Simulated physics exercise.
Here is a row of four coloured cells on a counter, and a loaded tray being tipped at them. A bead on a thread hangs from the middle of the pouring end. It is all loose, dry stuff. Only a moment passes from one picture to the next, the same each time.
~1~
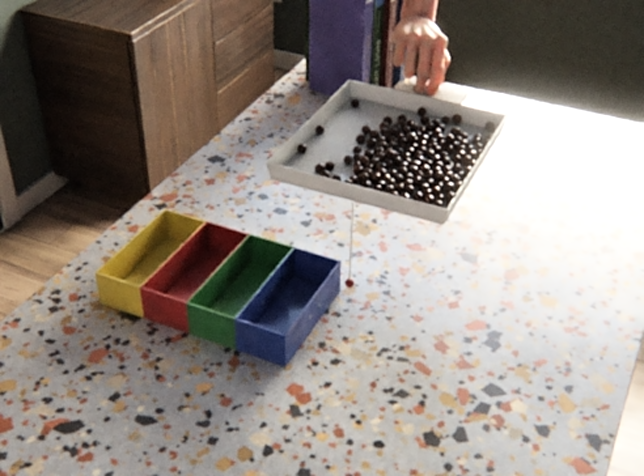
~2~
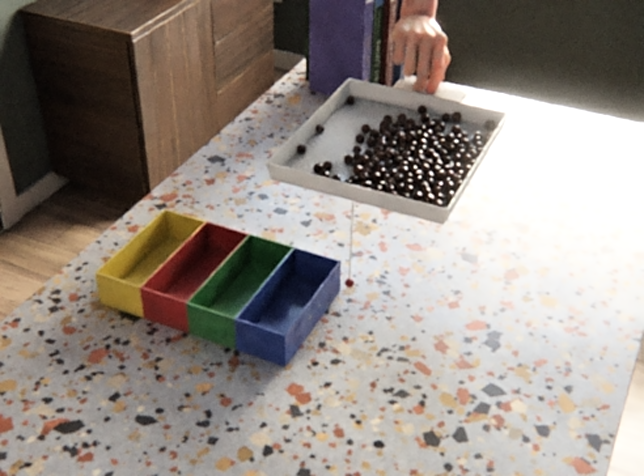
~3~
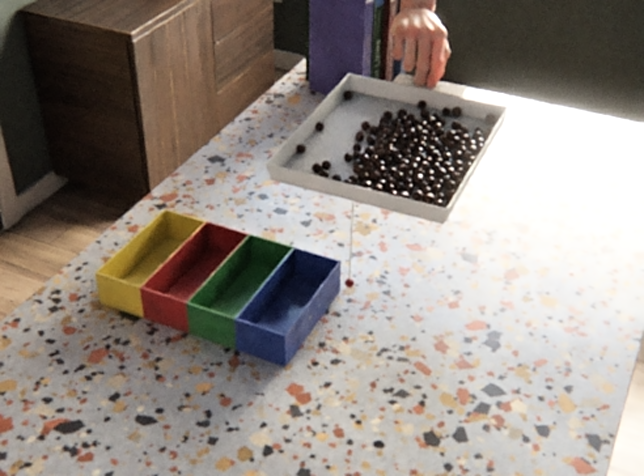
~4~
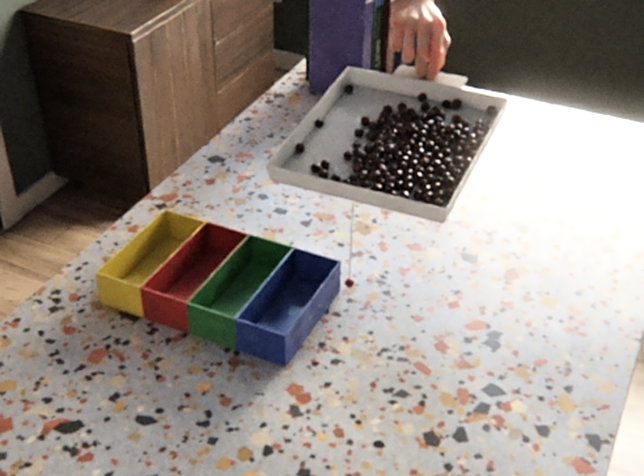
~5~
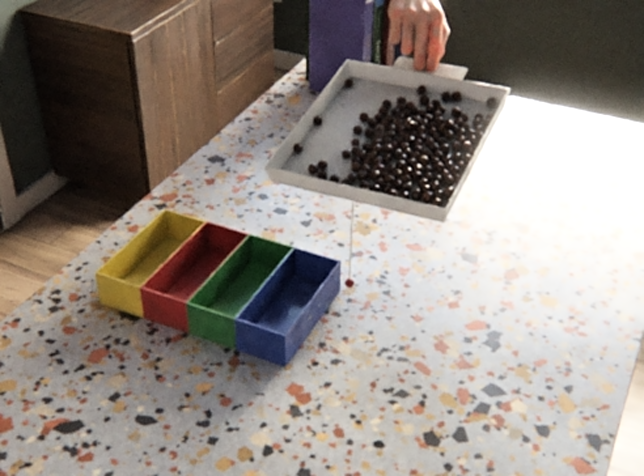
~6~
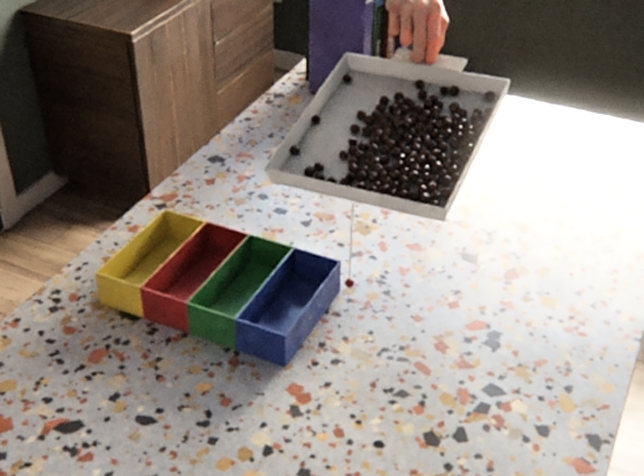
We see a hand gripping the far side of a pale tray of dark round balls on a speckled surface, near yellow, red, green and blue cells; it gradually raises that side, and the balls begin shifting slightly.
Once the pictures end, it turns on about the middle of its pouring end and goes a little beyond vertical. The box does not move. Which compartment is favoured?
Fullest: The blue cell.
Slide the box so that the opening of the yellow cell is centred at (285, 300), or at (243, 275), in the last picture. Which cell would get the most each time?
One: That yellow cell. Two: The red cell.
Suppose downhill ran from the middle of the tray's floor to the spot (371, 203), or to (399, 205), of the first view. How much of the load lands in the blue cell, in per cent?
In turn 10 and 0 in a hundred.
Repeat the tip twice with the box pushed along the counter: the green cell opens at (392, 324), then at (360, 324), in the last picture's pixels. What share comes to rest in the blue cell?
Near 0 % and 0 %.
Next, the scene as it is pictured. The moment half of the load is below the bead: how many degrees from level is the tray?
Near 90 degrees.
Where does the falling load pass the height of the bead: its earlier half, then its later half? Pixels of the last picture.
At about (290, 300), then at (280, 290).
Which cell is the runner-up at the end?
Second comes green.
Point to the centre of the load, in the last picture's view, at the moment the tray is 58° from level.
Roughly at (362, 155).
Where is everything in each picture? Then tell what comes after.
Corners of the pouring end at (271, 162) and (445, 207), level; middle of the load at (406, 157), chocolate balls; bead on its thread at (350, 283); yellow cell at (120, 292); red cell at (165, 307); green cell at (212, 323); blue cell at (261, 339), in the first picture.
Corners of the pouring end at (271, 162) and (445, 207), level; middle of the load at (406, 156), in the second picture.
Corners of the pouring end at (270, 163) and (445, 207), tipped barely, lowest at the left corner; middle of the load at (406, 154), in the third picture.
Corners of the pouring end at (270, 164) and (444, 206), tipped a little, lowest at the left corner; middle of the load at (406, 150), in the fourth picture.
Corners of the pouring end at (269, 165) and (444, 206), tipped a little, lowest at the left corner; middle of the load at (405, 147), a small part on the move, in the fifth picture.
Corners of the pouring end at (268, 167) and (443, 206), tipped a little, lowest at the left corner; middle of the load at (402, 145), most on the move; yellow cell at (120, 292); red cell at (165, 307); green cell at (212, 323); blue cell at (261, 339), in the sixth picture.
Soon after the last picture, tray tipped steeply; all on the tray.
A little later, tray tipped right over; a small part on the tray; about a third in the blue cell; about a quarter in the green cell; about half falling or outside the box.
Later still, tray tipped past a quarter turn; about a third in the blue cell; about a quarter in the green cell; a stray few in the red cell; about a third falling or outside the box.
By the end, tray tipped past a quarter turn; about a third in the blue cell; about a quarter in the green cell; a stray few in the red cell; none in the yellow cell; about a third outside the box.
